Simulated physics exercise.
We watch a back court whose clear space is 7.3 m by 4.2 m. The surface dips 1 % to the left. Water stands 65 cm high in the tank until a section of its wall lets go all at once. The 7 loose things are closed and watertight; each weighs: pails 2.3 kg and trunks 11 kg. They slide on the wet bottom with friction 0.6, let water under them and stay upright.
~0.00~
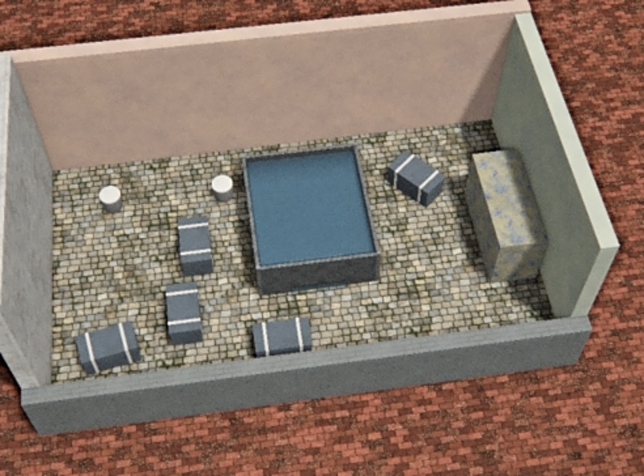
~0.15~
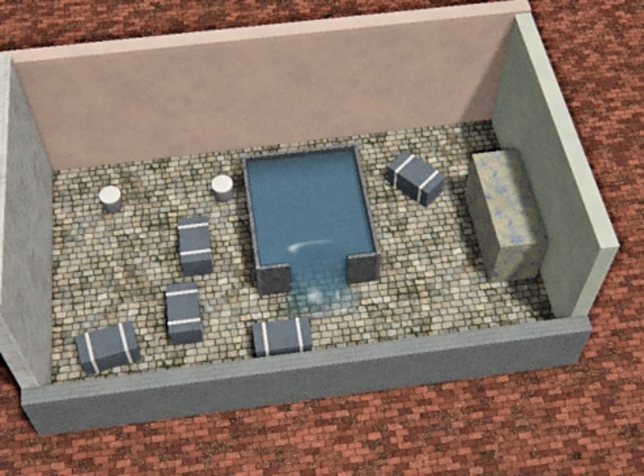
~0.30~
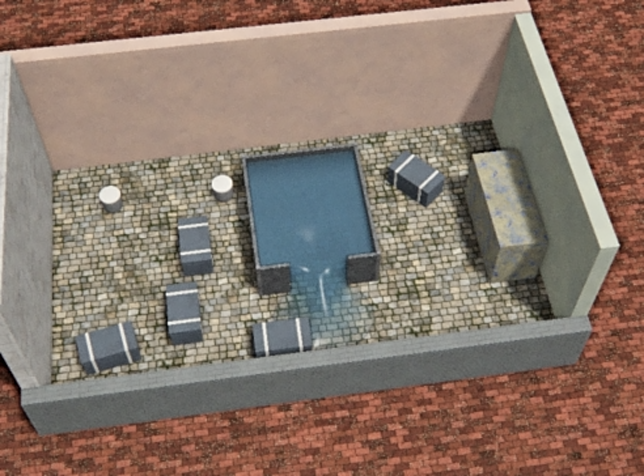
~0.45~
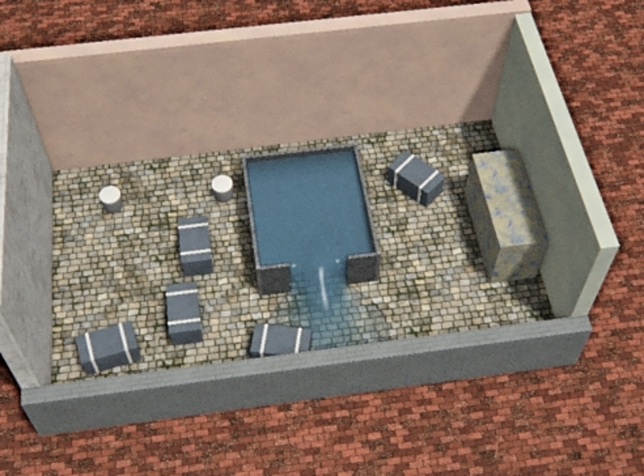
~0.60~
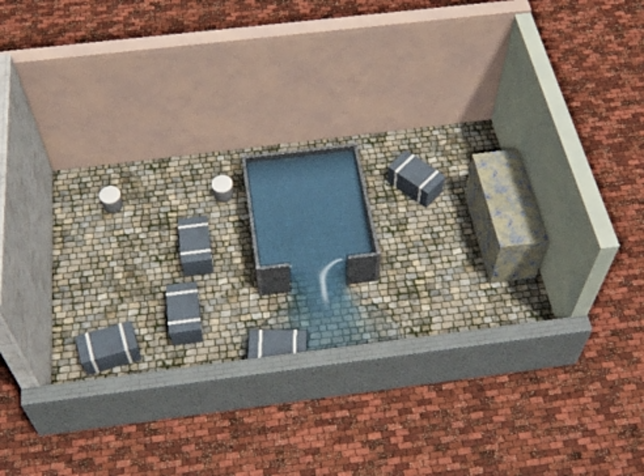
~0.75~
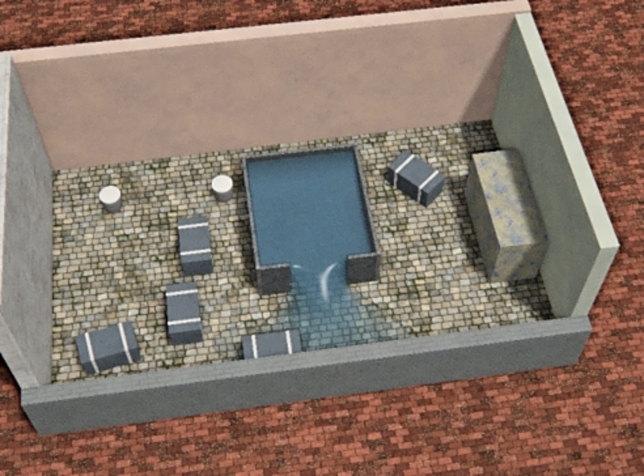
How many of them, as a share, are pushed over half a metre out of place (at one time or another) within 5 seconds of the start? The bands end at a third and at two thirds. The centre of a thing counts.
Share: From one to two thirds.
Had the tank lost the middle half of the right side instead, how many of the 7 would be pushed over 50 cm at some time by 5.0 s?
Then 2.
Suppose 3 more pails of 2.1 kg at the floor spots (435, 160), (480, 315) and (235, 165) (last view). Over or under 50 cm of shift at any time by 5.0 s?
In that order: Past it, more, under.
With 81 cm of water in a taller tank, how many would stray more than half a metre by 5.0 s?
Then 5.
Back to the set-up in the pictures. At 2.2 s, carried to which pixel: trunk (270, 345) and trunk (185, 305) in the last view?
Around (207, 297) and (152, 286).
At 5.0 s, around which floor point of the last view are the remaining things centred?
Near (206, 216).
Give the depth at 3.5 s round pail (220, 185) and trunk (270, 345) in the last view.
About 0 and 2 cm.
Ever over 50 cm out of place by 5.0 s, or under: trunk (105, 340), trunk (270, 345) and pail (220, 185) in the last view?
In turn: Past it, over, less.
After 1.1 s 0 of 7 are over 50 cm from their spots; 0 afloat.
After 2.2 s 2 of 7 are over 50 cm from their spots; 0 afloat.
After 3.5 s 3 of 7 are over 50 cm from their spots; 1 afloat.
After 5.0 s 4 of 7 are over 50 cm from their spots, and 4 have been at some point; 3 afloat.
